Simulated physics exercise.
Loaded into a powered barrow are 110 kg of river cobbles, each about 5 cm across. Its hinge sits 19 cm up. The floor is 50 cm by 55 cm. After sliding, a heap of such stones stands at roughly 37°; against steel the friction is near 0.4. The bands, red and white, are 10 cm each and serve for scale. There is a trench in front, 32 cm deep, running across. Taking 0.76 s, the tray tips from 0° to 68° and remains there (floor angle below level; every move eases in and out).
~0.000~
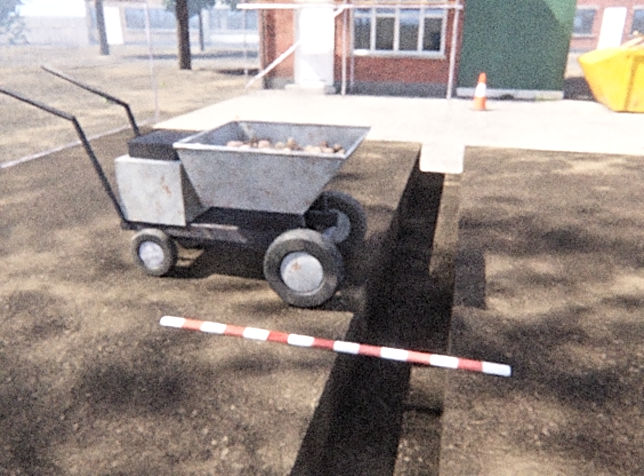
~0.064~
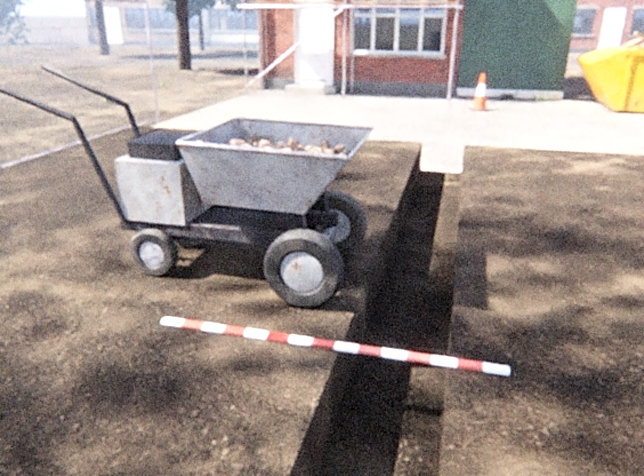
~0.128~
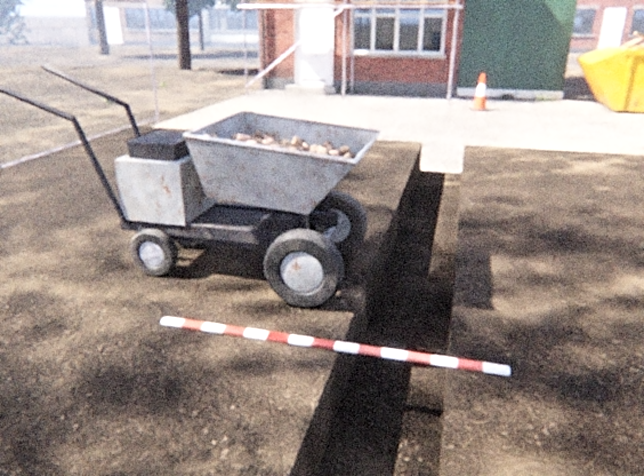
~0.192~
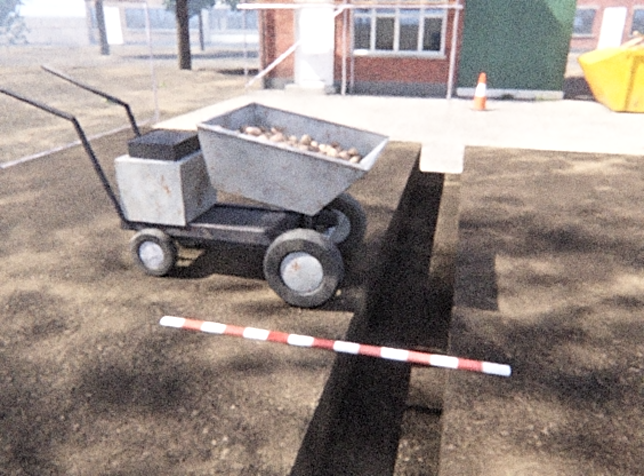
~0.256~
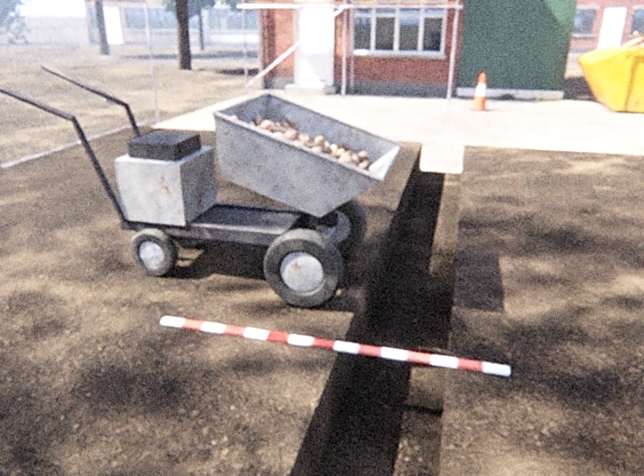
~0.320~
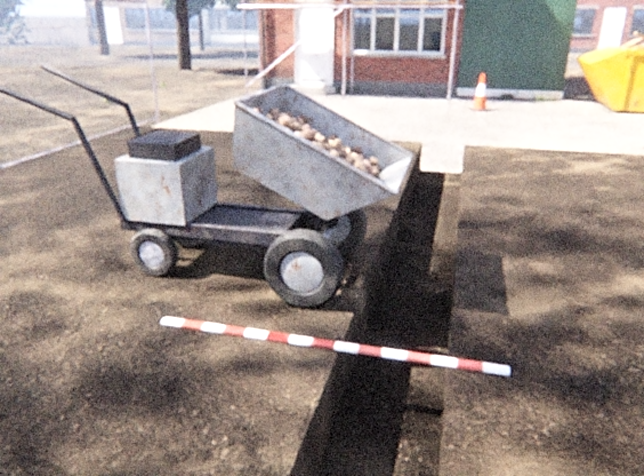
A grey powered barrow's tray of cobbles tilts forward to the right beside a trench.
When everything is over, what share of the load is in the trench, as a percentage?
Close to 41 in a hundred.
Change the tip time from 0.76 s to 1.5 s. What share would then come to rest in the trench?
In that case some 55 per cent.
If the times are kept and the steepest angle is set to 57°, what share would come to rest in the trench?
Then roughly 20 percent.
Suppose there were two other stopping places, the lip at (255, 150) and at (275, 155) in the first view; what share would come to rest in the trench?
100 and 95 %.
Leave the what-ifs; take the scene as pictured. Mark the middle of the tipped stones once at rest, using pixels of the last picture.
The middle should be near (475, 291).
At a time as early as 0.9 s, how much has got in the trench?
5 per cent, give or take.
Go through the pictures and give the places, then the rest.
In the first frame, the tray is at 0°, its lip at (344, 157); the top of the load is at (282, 149).
In the second frame, lip at (348, 158), floor tilted 1°, highest stones at (276, 147); the stones move at 0.3 m/s on average.
In the third frame, lip at (356, 162), floor tilted 5°, highest stones at (264, 141); the stones move at 0.6 m/s on average.
In the fourth frame, lip at (368, 169), floor tilted 11°, highest stones at (259, 135); the stones move at 0.8 m/s on average.
In the fifth frame, lip at (382, 180), floor tilted 18°, highest stones at (268, 126); the stones move at 1.0 m/s on average.
In the sixth frame, the tray is at 26°, its lip at (396, 193); the top of the load is at (281, 118); the stones move at 1.1 m/s on average.
After 0.6 s the floor is at 57°; 100 % in the tray; the foremost stones are at (417, 219).
After 0.9 s the floor is at 68°; 79 % in the tray, 4 % in the trench, 17 % past the trench; the foremost stones are at (500, 294).
After 1.2 s the floor is at 68°; 35 % in the tray, 7 % in the trench, 58 % past the trench; the foremost stones are at (630, 316).
After 3.2 s the floor is at 68°; 0 % in the tray, 41 % in the trench, 59 % past the trench; the foremost stones are past the picture's edge.
